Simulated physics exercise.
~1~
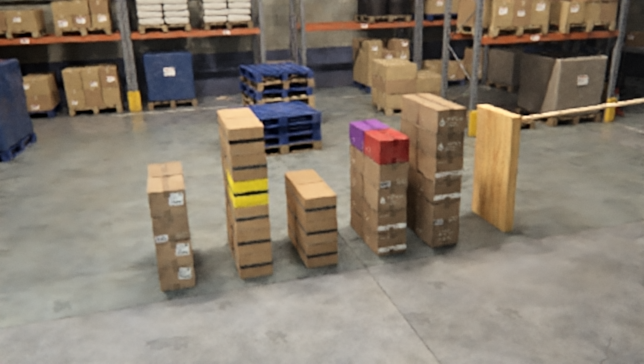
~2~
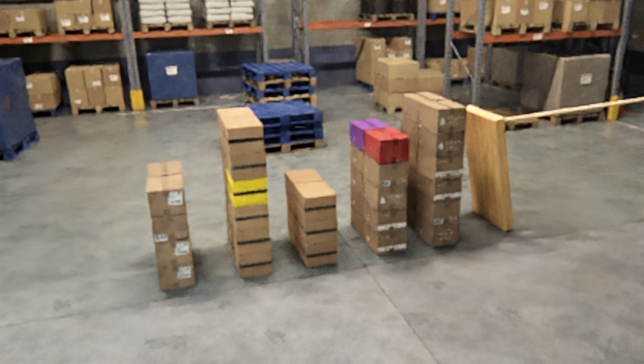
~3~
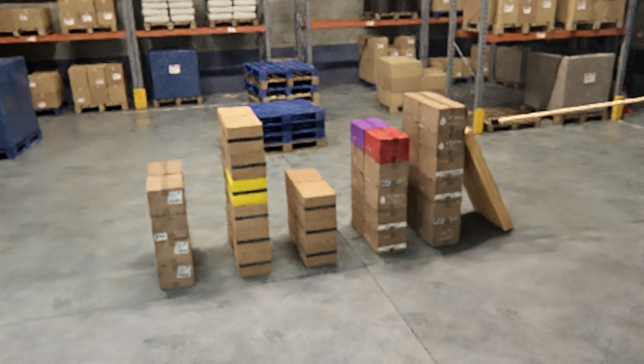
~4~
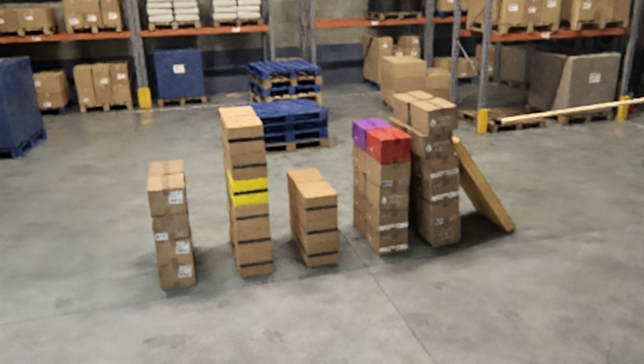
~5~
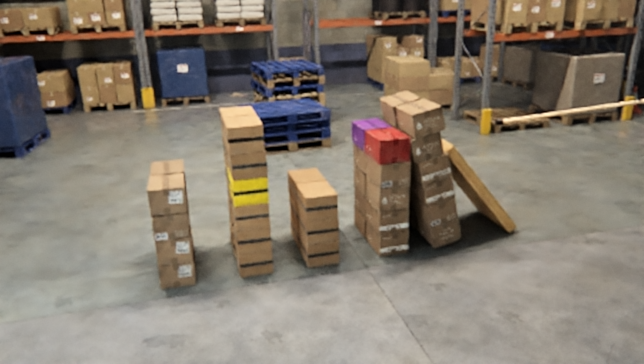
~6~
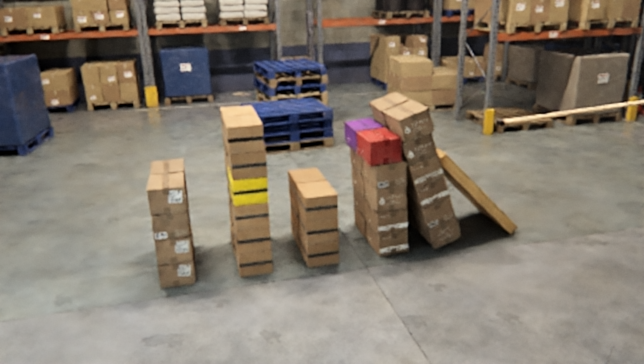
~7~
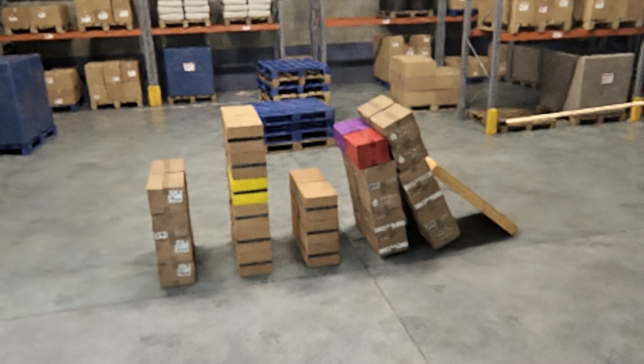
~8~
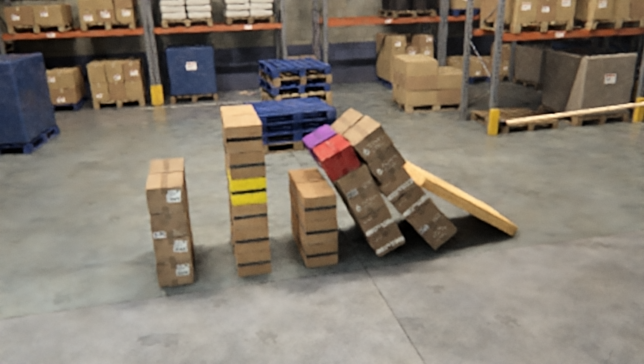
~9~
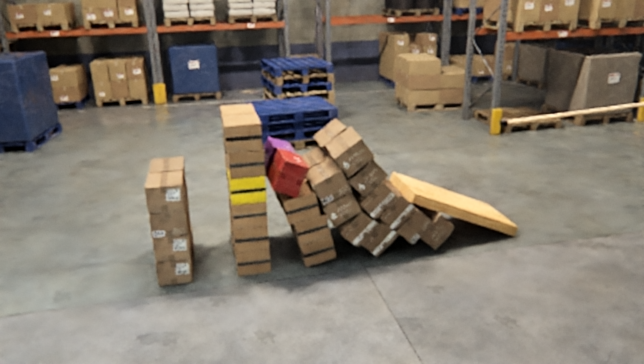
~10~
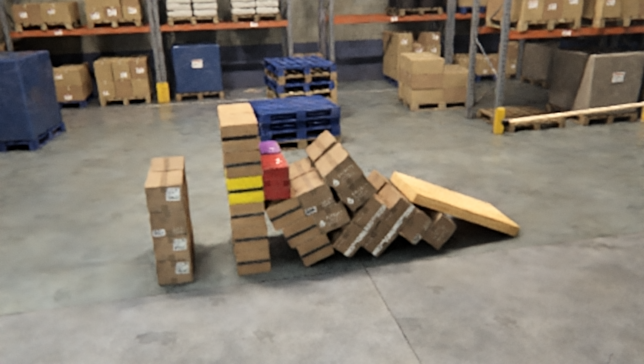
A tall wooden board tipped left into a row of carton stacks, toppling the nearest ones in turn, and the red and purple cartons fell against the tall stack with the yellow carton, which stayed standing, as did the stack at far left.
